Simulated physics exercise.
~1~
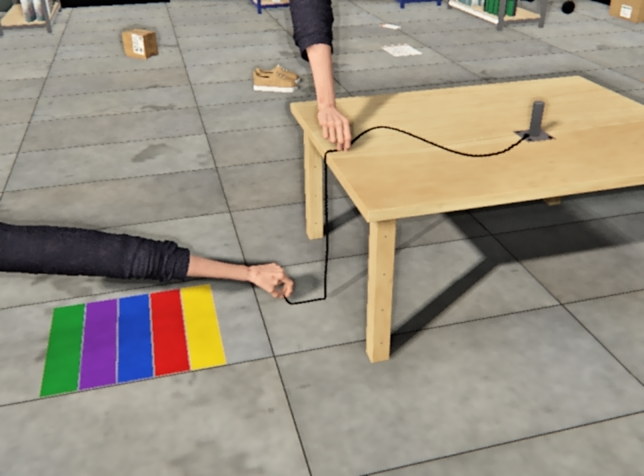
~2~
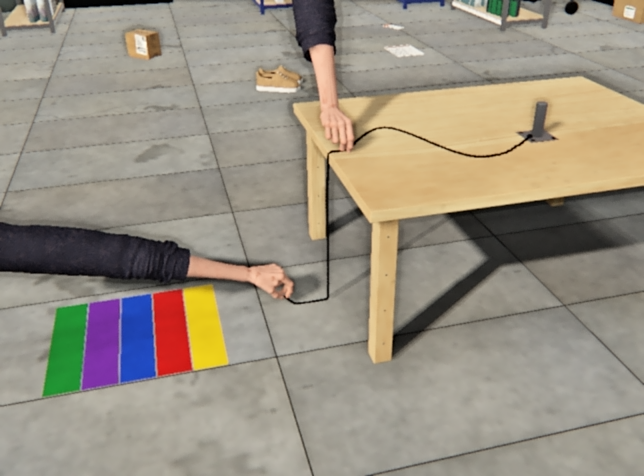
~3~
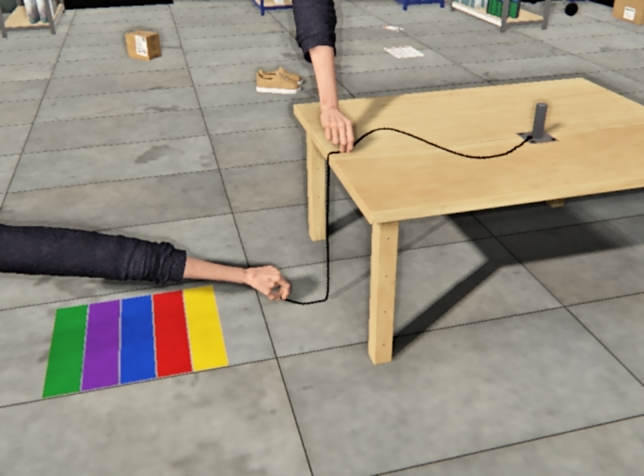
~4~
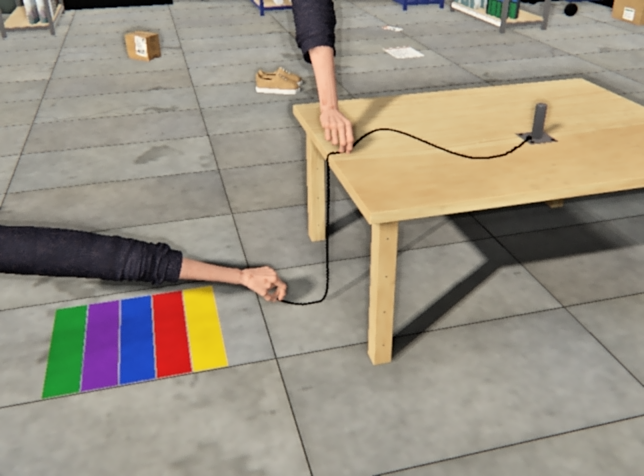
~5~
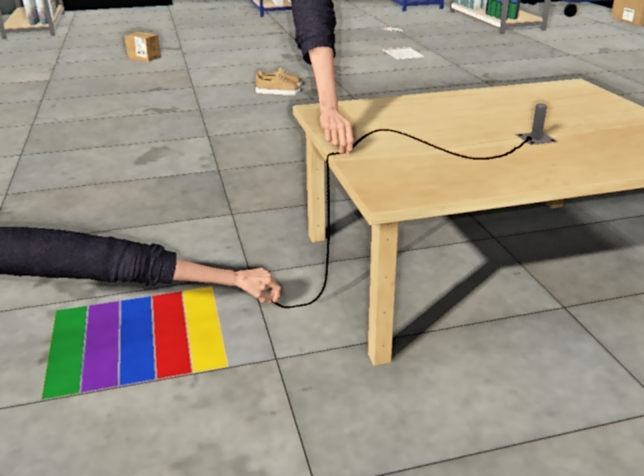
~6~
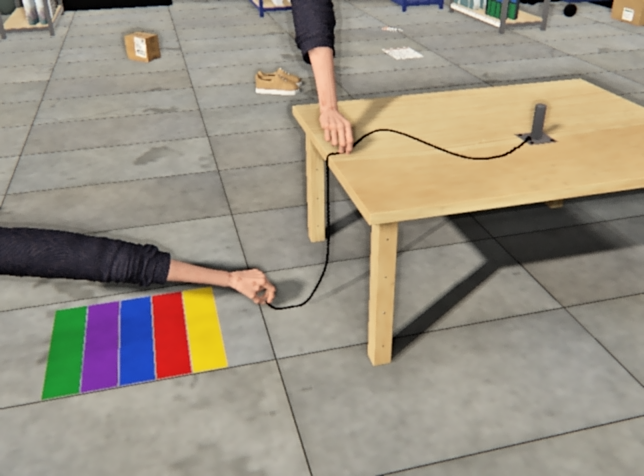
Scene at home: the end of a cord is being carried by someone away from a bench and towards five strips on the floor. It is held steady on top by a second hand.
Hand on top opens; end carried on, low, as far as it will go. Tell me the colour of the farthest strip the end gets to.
The farthest it gets is green.
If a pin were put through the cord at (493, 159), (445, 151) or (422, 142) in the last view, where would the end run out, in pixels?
For the three tries you'd see (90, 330), (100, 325) and (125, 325).
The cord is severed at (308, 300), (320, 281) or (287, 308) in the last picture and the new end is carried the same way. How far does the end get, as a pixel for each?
The pixels are (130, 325) for the first, (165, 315) for the second and (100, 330) for the third.
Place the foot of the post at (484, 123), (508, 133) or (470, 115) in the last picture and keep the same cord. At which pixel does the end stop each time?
Going by the last picture, roughly (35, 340), (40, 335) and (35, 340).
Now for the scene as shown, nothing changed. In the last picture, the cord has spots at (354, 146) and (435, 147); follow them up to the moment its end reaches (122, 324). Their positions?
(308, 201), then (406, 153).
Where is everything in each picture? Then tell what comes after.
In the first frame, end (284, 295); yellow (206, 350); red (171, 356); blue (135, 362); purple (99, 369); green (60, 375).
In the second frame, end (284, 296); cord through (515, 148) (446, 149) (389, 128) (344, 150) (327, 214) (328, 282).
In the third frame, end (281, 298).
In the fourth frame, end (277, 299); cord through (515, 149) (446, 150) (388, 130) (344, 152) (328, 215) (327, 284).
In the fifth frame, end (272, 300).
In the sixth frame, end (266, 301); cord through (514, 150) (445, 151) (388, 130) (343, 153) (328, 216) (318, 285).
Soon after, end near (122, 324); over blue.
Then, end near (85, 330); over purple.
At full stretch, end near (64, 333); over green. It halts on the green strip.
